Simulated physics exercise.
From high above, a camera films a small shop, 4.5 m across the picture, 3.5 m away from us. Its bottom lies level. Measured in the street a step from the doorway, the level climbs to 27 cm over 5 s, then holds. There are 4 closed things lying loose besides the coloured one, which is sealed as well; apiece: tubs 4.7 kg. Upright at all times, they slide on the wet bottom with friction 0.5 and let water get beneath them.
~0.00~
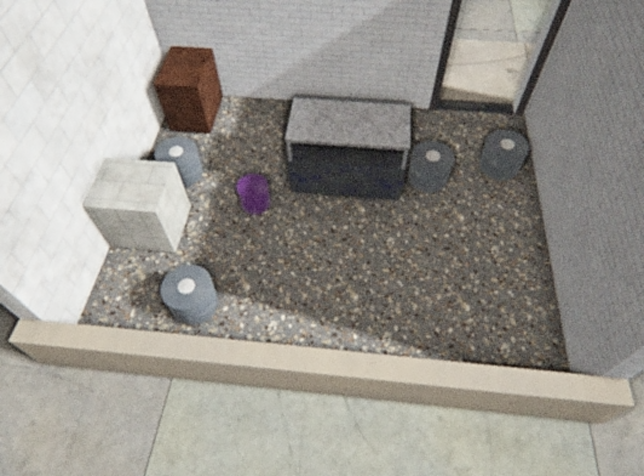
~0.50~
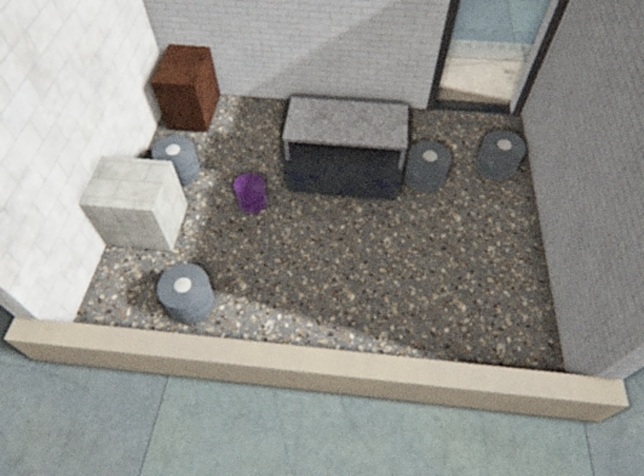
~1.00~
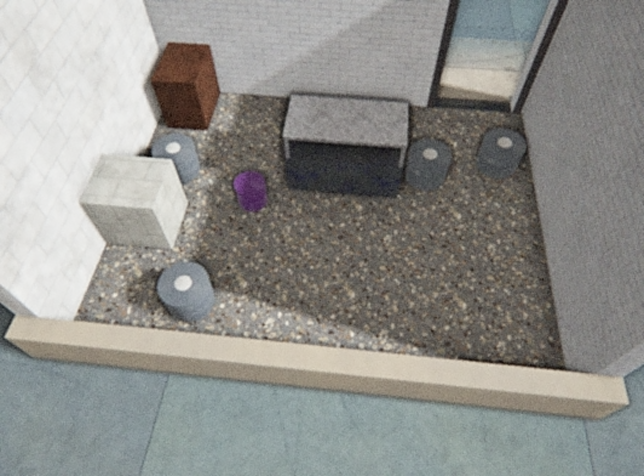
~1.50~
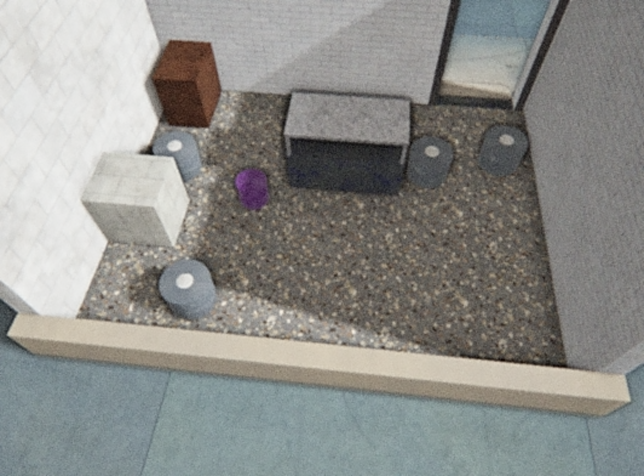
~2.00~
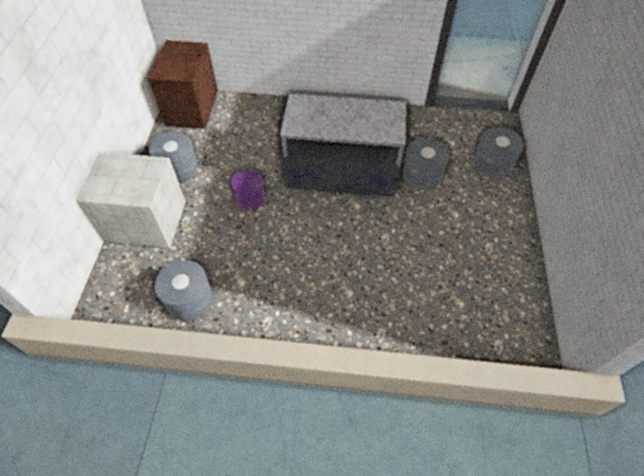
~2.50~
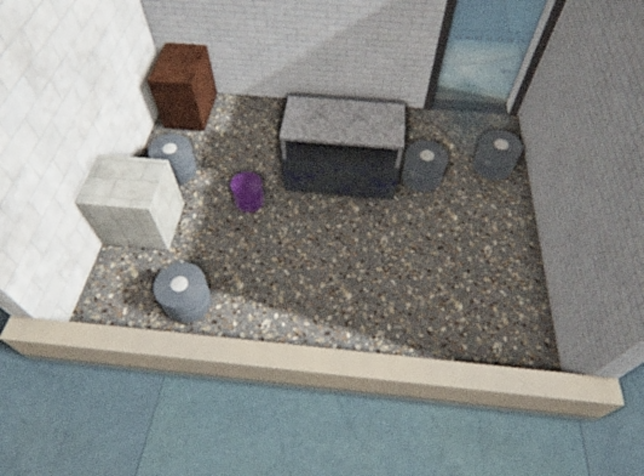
Blue-green water spreads over the pale pavement in front of a small shop, seen from high above through a nearly still camera that shifts only slightly. Inside the low front wall, a purple pail stands on the pebbled floor among four grey round containers, a white block, a reddish-brown box and a grey table. Water also covers the ground beyond the back doorway, while the objects stay put.
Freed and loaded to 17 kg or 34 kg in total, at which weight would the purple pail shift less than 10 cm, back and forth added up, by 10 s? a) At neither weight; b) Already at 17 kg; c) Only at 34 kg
Already at 17 kg (b).
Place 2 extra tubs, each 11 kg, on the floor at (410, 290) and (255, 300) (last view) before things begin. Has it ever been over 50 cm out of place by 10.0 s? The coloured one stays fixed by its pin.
Above the mark, then above the mark.
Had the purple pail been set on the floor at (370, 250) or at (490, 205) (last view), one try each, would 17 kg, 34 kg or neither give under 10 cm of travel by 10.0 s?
Taking them in turn, the lighter mass keeps it, and only the heavier mass keeps it.
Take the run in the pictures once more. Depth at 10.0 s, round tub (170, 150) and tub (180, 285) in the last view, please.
Roughly 3 and 19 cm.
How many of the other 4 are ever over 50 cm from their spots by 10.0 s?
The count comes to 3.
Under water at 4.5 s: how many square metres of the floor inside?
Close to 5.0 m2, I'd say.
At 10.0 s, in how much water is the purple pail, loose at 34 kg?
Something like 6 centimetres.
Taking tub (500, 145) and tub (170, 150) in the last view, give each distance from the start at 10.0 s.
Net displacement, in order: 350 cm; 30 cm.
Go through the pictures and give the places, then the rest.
The first frame shows the purple pail at (252, 186) rests on the ground; 0.0 m2 under water; 0 of 5 have shifted.
The second frame shows the purple pail at (249, 185) rests on the ground; 0.0 m2 under water; 0 of 5 have shifted.
The third frame shows the purple pail at (250, 183), on the bottom; 0.0 m2 under water; 0 of 5 have shifted.
The fourth frame shows the purple pail at (251, 181) rests on the ground; water covers 0.0 m2; 0 of 5 have shifted.
The fifth frame shows the purple pail at (247, 181) rests on the ground; 0.0 m2 under water; 0 of 5 have shifted.
The sixth frame shows the purple pail at (246, 184) rests on the ground; 0.5 m2 under water; 0 of 5 have shifted.
After 3.5 s the purple pail would be 0 cm from its start with 17 kg and 0 cm from its start with 34 kg; 0 cm of water round it then.
After 4.5 s the purple pail would be 0 cm from its start with 17 kg and 0 cm from its start with 34 kg; 0 cm of water round it then.
After 7.0 s the purple pail would be 0 cm from its start with 17 kg and 0 cm from its start with 34 kg; 0 cm of water round it then.
After 10.0 s the purple pail would be 0 cm from its start with 17 kg and 0 cm from its start with 34 kg; 6 cm of water round it then.
